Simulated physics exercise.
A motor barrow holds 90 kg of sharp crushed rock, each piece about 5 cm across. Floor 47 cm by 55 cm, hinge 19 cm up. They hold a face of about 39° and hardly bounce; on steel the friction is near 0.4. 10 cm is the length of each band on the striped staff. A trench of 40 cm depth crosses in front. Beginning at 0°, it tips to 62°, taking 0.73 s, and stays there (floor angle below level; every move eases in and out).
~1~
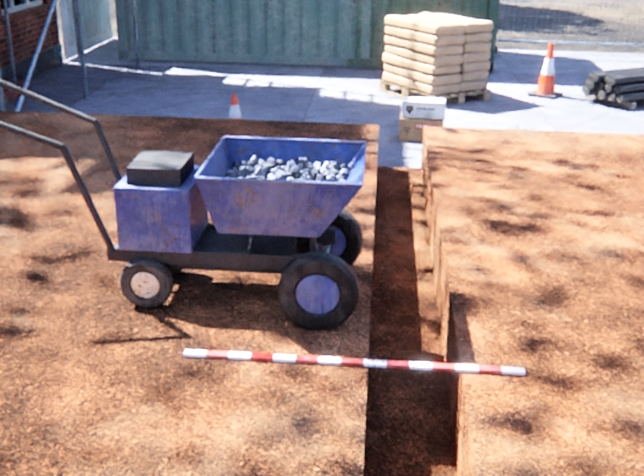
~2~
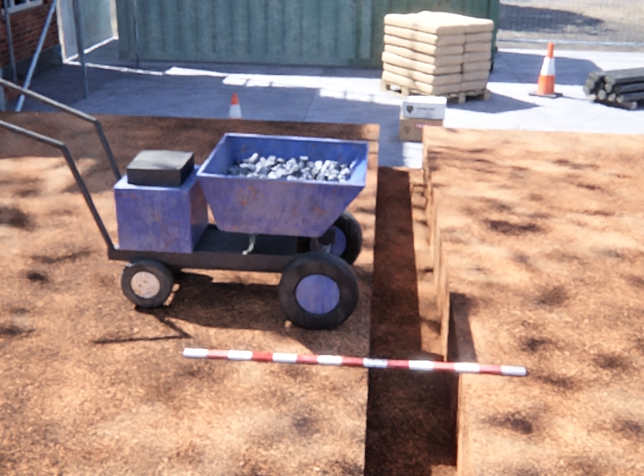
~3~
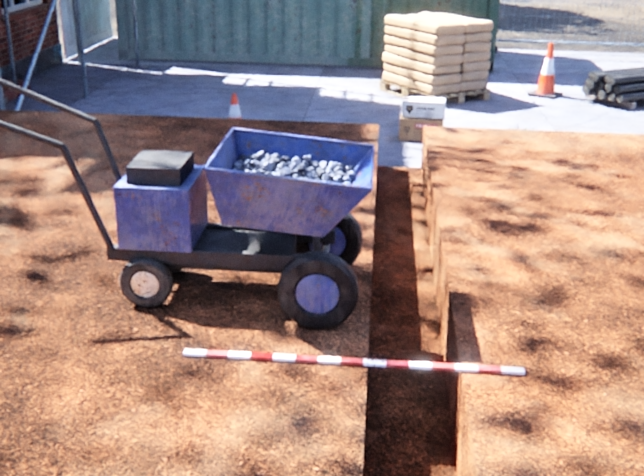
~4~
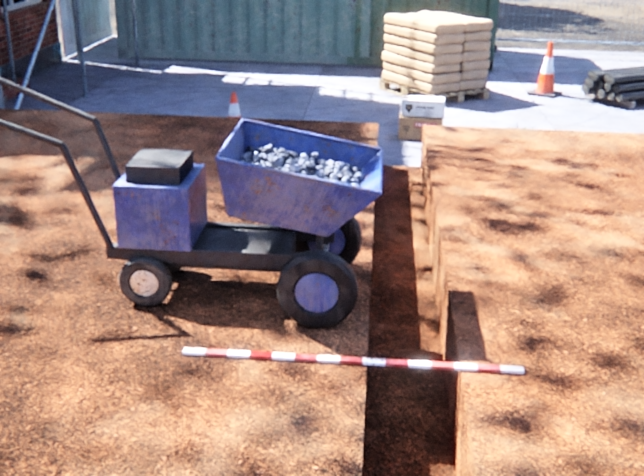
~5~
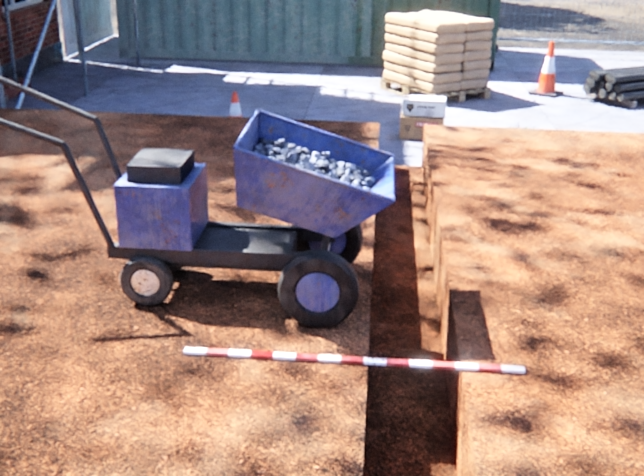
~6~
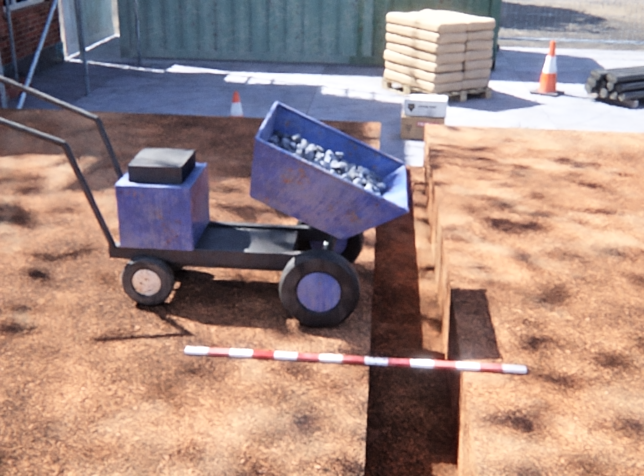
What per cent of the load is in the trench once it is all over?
9 %.
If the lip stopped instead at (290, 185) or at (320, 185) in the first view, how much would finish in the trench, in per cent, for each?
About 35 per cent first, then about 30 per cent.
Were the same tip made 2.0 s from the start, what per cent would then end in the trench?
With that timing, about 10 per cent.
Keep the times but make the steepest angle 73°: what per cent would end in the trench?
In that case around 40 percent.
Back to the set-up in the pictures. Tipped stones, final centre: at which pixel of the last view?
(475, 302).
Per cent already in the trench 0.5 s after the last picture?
About 0%.
Then, 0.2 s after the last picture the floor is at 53°, 100 % in the skip; the foremost stones are at (413, 232).
Then, 0.5 s after the last picture the floor is at 62°, 97 % in the skip, 2 % in the trench, 1 % past the trench; the foremost stones are at (461, 255).
Then, 0.9 s after the last picture the floor is at 62°, 75 % in the skip, 4 % in the trench, 20 % past the trench; the foremost stones are at (528, 299).
Then, 2.8 s after the last picture the floor is at 62°, 67 % in the skip, 9 % in the trench, 24 % past the trench; the foremost stones are at (573, 303).
